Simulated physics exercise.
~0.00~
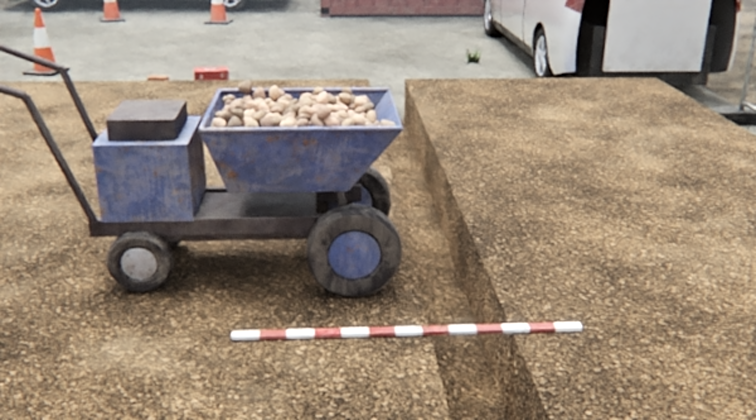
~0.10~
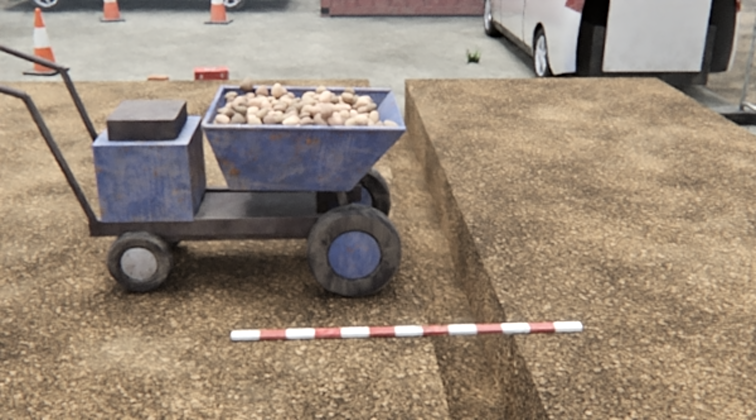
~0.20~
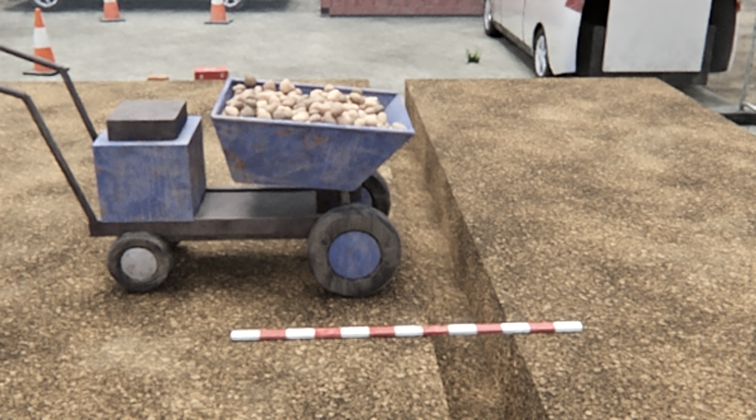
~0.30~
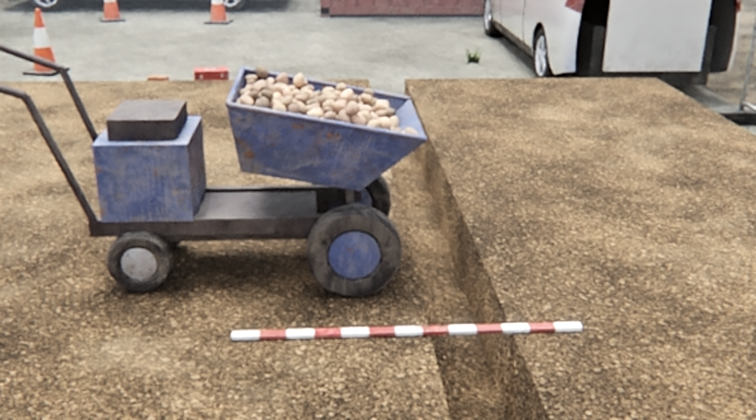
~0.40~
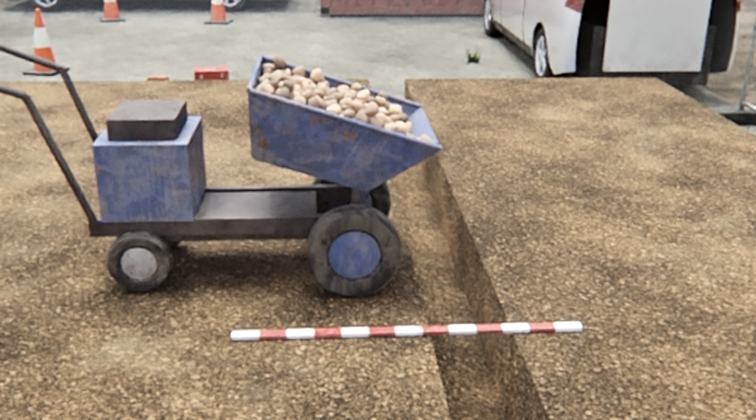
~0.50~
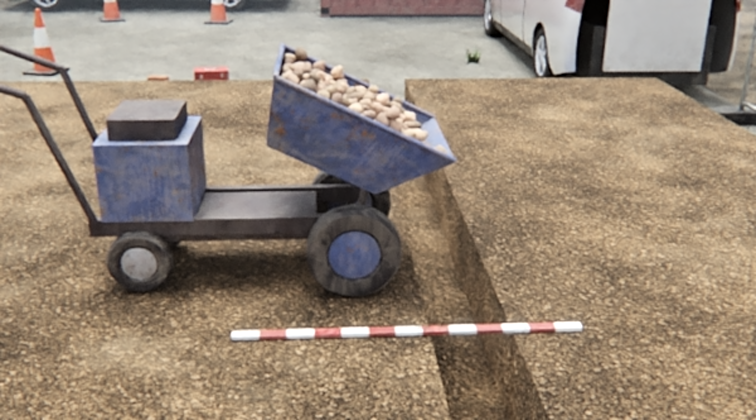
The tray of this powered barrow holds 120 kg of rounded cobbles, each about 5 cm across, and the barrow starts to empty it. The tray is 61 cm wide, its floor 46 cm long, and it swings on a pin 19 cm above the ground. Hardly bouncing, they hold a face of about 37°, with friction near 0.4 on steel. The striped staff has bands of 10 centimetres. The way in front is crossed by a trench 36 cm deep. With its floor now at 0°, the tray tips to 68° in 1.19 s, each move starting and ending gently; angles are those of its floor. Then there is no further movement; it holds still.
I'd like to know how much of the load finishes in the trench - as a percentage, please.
Somewhere near 28 per cent of it finishes in the trench.
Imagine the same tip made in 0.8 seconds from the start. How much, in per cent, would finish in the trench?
It would come to roughly 25 per cent.
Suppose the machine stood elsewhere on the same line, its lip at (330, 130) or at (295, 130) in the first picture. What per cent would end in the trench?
Near 90 and near 95 percent.
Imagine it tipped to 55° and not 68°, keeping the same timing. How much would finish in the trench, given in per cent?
Roughly 15 per cent would end in the trench.
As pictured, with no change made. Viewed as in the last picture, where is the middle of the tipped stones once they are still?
Middle at around (523, 258), I'd say.
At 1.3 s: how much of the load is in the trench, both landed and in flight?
Roughly 0% by that time.
After 0.9 s the floor is at 57°; 100 % in the tray; the foremost stones are at (481, 184).
After 1.3 s the floor is at 68°; 61 % in the tray, 39 % past the trench; the foremost stones are at (571, 242).
After 1.6 s the floor is at 68°; 30 % in the tray, 2 % in the trench, 67 % past the trench; the foremost stones are at (682, 256).
After 3.6 s the floor is at 68°; 0 % in the tray, 28 % in the trench, 72 % past the trench; the foremost stones are at (752, 257).
